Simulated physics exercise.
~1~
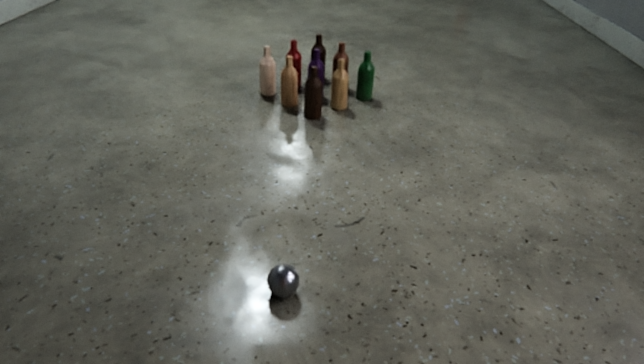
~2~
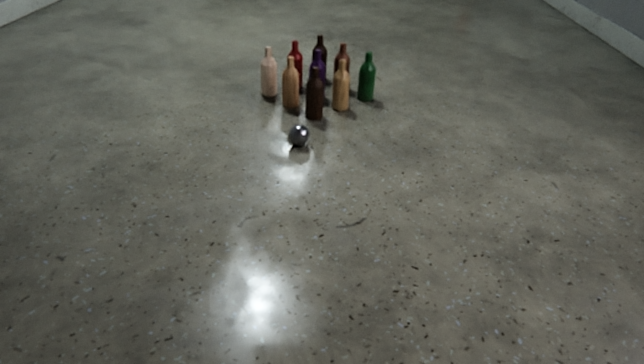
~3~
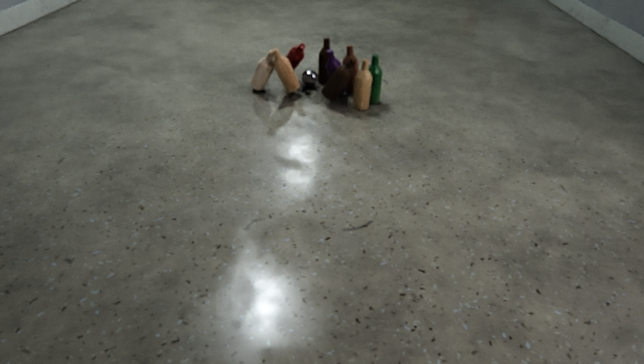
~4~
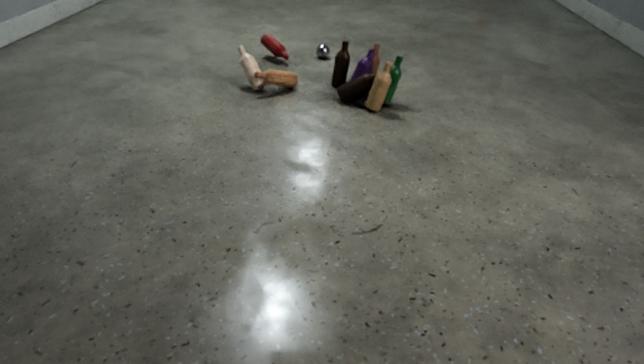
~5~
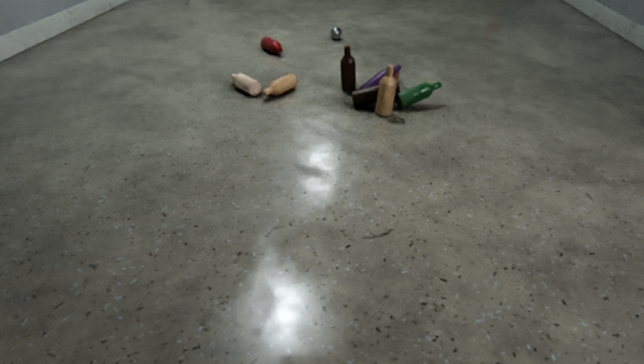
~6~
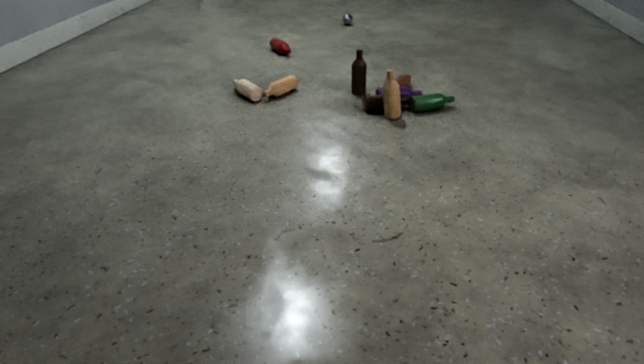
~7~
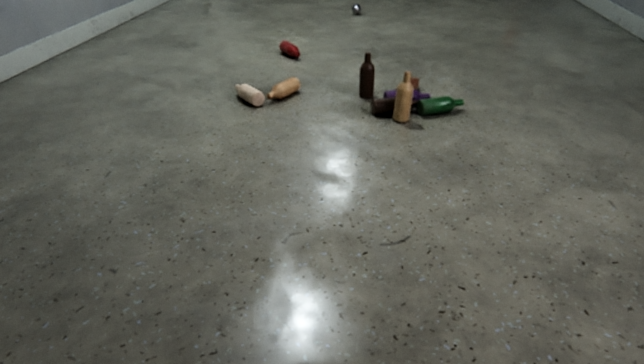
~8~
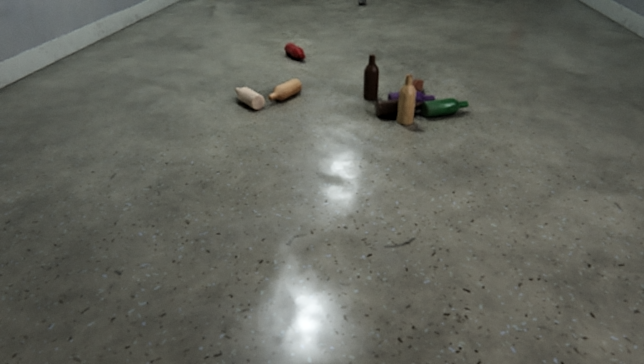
A speckled grey concrete floor with pale walls at its far corners is seen from above, looking down its length. Bottle-shaped skittles in cream, tan, red, purple, dark brown and green stand in a tight diamond, with a shiny steel ball in the foreground. The ball rolls away from the viewer and strikes the group, scattering cream, tan and red skittles to the left while others lean and tumble to the right. It rolls through the gap and out of view as the camera pans slightly left. Red, green and purple skittles lie fallen, while one dark brown and one tan remain standing.
